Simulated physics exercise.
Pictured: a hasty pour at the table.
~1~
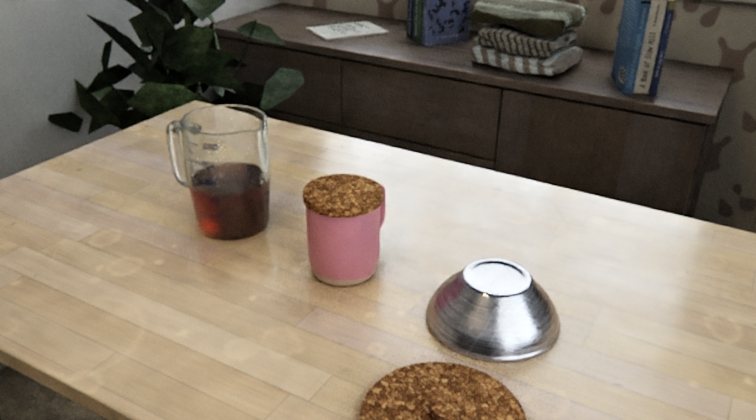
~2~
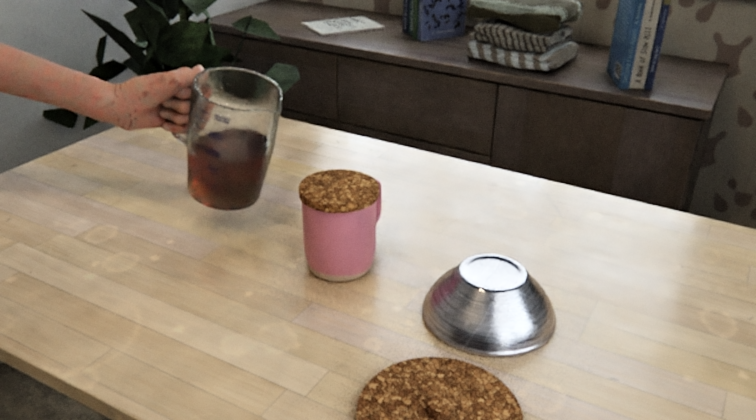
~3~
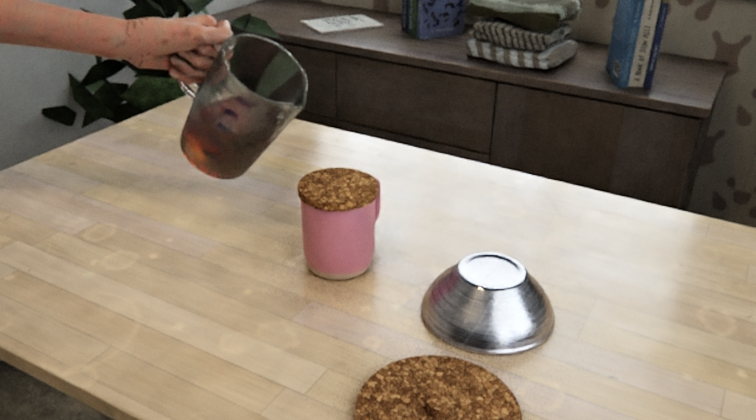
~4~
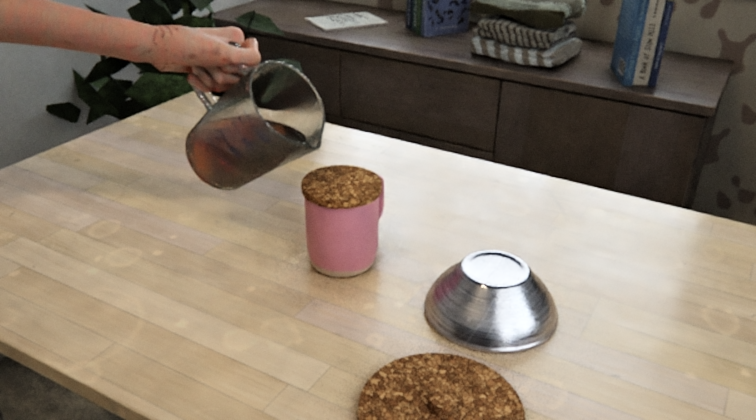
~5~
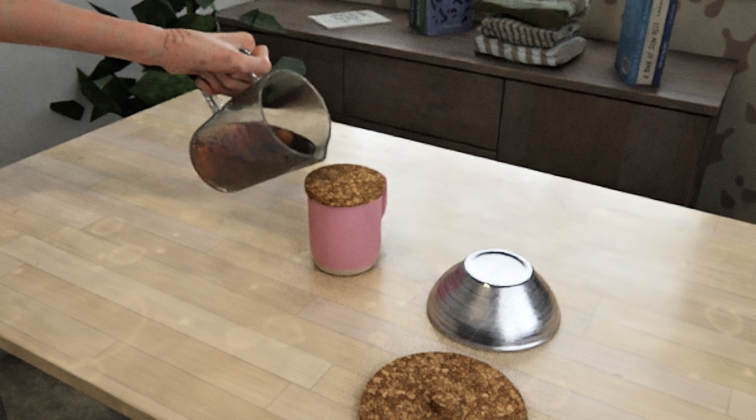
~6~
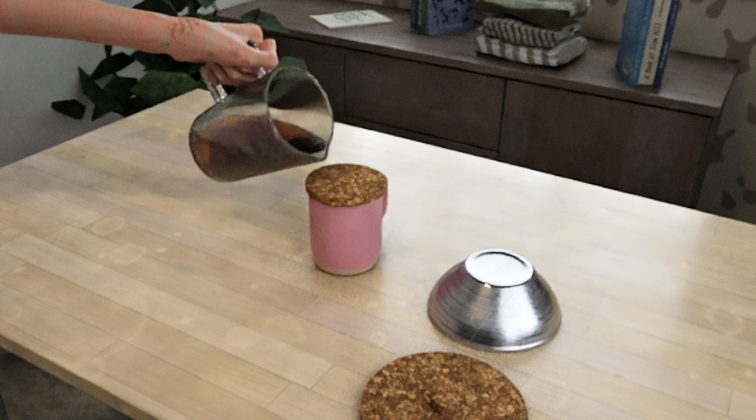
A hand lifts a glass jug of dark liquid and tilts it toward a covered pink mug.
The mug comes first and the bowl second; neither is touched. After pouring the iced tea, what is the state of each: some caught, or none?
Result: The mug will get nothing in it. The bowl will get nothing in it.
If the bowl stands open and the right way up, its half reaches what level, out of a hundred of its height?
About 60 per cent.
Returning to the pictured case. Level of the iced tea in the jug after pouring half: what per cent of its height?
The level stands at around 25 per cent of the height.
Shortly, it hits the lid of the mug and runs off.
Then, it runs off the upturned base of the bowl.
At the finish, the mug is empty, in a puddle; the bowl is empty, in a puddle.
